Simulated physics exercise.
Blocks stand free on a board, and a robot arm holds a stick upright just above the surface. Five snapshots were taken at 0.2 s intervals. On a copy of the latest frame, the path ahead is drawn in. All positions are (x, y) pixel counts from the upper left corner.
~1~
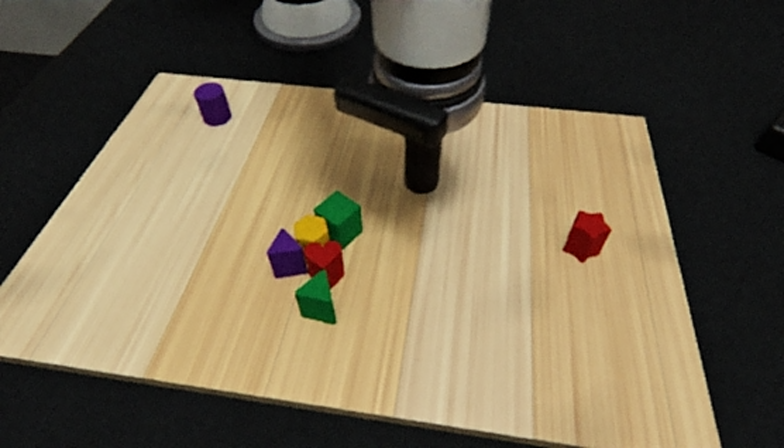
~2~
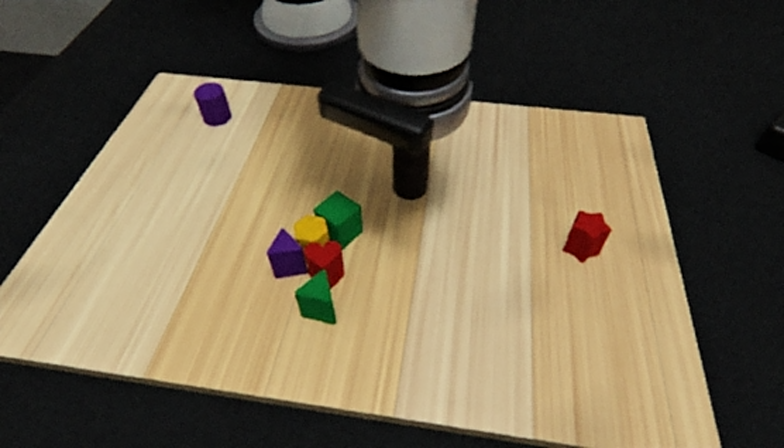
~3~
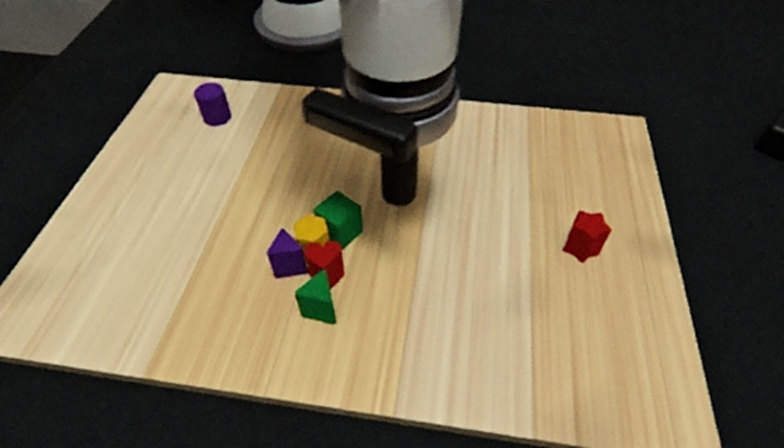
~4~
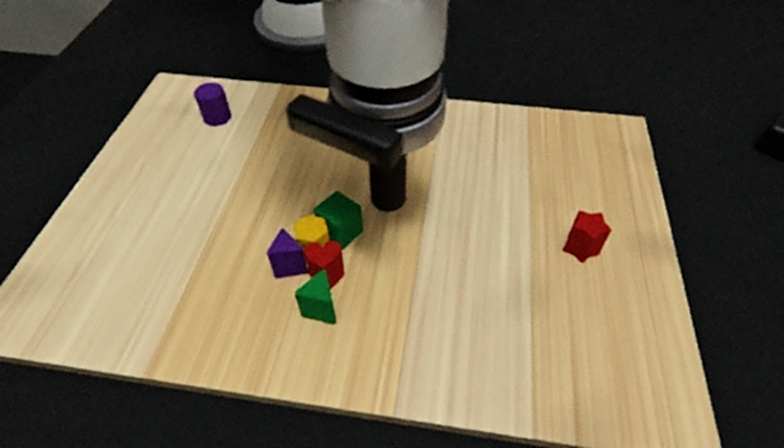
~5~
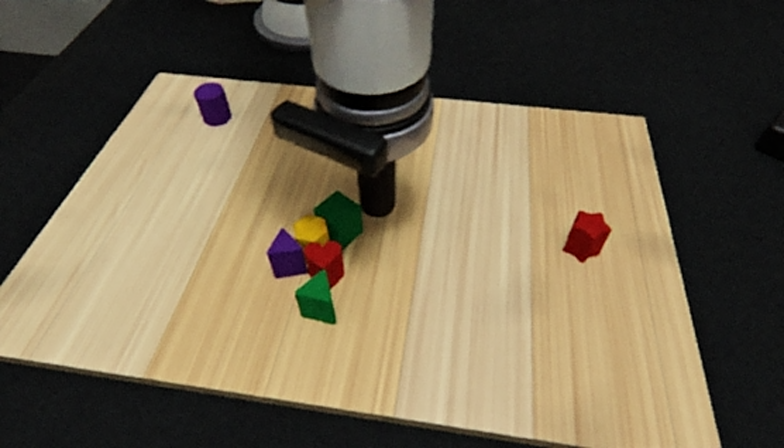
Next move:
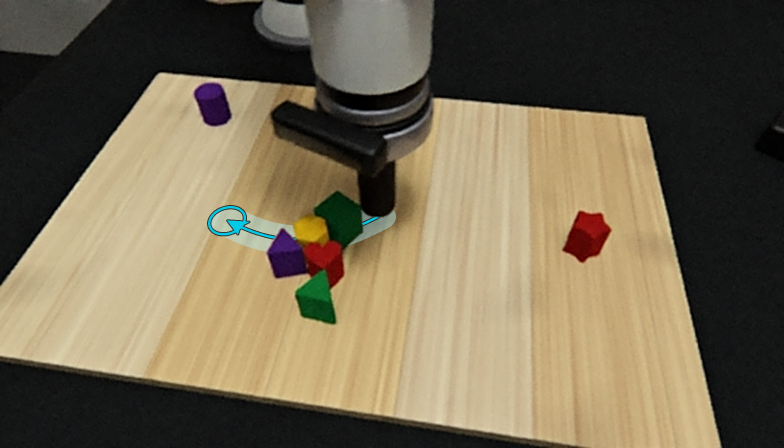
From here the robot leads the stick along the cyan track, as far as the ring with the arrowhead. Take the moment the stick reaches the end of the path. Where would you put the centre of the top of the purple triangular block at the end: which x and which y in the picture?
At pixel (215, 291).
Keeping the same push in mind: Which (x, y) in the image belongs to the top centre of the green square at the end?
Its top centre lands on (220, 237).
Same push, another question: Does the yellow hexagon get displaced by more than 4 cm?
I'd say yes.
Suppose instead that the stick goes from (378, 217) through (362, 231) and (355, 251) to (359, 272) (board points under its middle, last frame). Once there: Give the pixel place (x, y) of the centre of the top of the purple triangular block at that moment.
My prediction: (253, 255).
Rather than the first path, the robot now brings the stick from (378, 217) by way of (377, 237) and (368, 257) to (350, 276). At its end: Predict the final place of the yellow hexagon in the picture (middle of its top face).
Its top middle: (287, 226).
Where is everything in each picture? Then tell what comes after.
In the first frame, tip of the stick at (421, 182), middles of tops, purple triangular block at (283, 243), yellow hexagon at (310, 227), red heart at (323, 252), green square at (337, 207).
In the second frame, stick at (410, 188), nothing pushed.
In the third frame, stick at (399, 193), nothing pushed.
In the fourth frame, stick at (388, 199), nothing pushed.
In the fifth frame, stick at (378, 204), purple triangular block at (283, 243), yellow hexagon at (310, 227), red heart at (323, 252), green square at (337, 207).
The line goes from (378, 217) via (328, 236) and (273, 237), ending at (227, 220).
On the path given first. One third of the way, stick at (326, 224); purple triangular block at (243, 266); yellow hexagon at (264, 247), turned 25° anticlockwise; green square at (288, 224).
Two thirds of the way, stick at (269, 225); purple triangular block at (216, 290), turned 35° anticlockwise; yellow hexagon at (225, 266), turned 60° anticlockwise; green square at (231, 236), turned 25° anticlockwise.
At the end, stick at (222, 208); purple triangular block at (215, 291), turned 40° anticlockwise; yellow hexagon at (224, 266), turned 65° anticlockwise; red heart unmoved; green square at (220, 237), turned 45° anticlockwise.
